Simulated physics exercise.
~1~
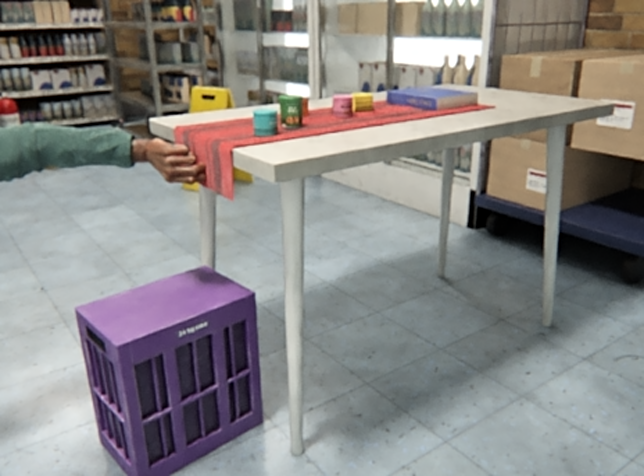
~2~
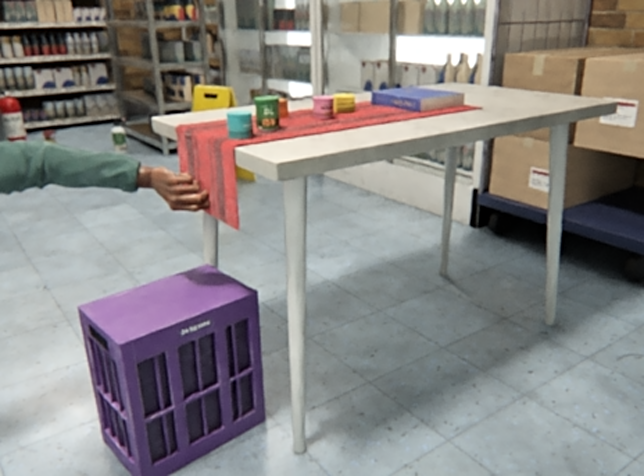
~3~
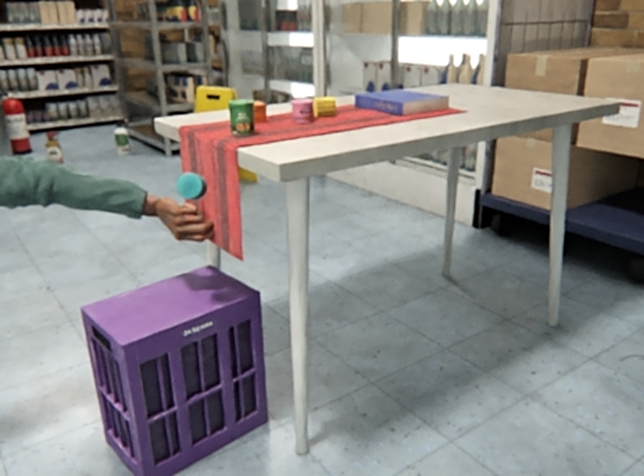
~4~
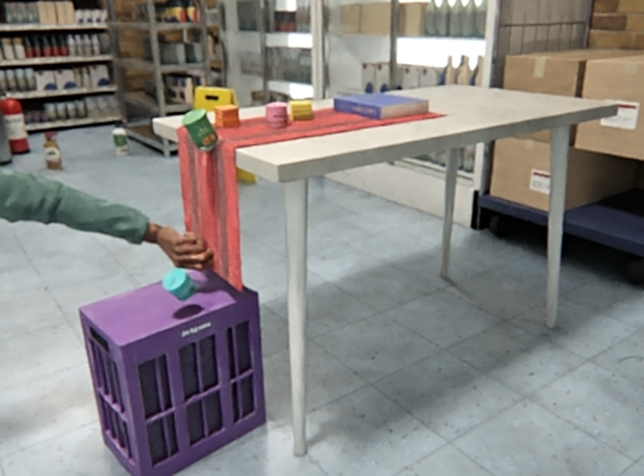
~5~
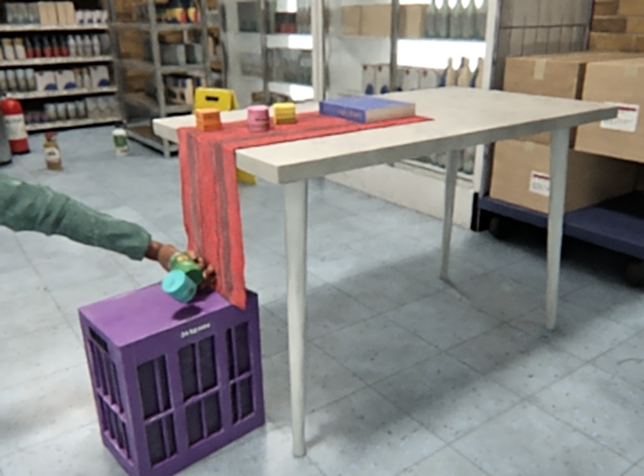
A hand pulled the end of a red cloth down off a pale table toward a purple crate, dragging small items along; a turquoise pot and then a green can dropped onto the crate, while the others stayed on the table.
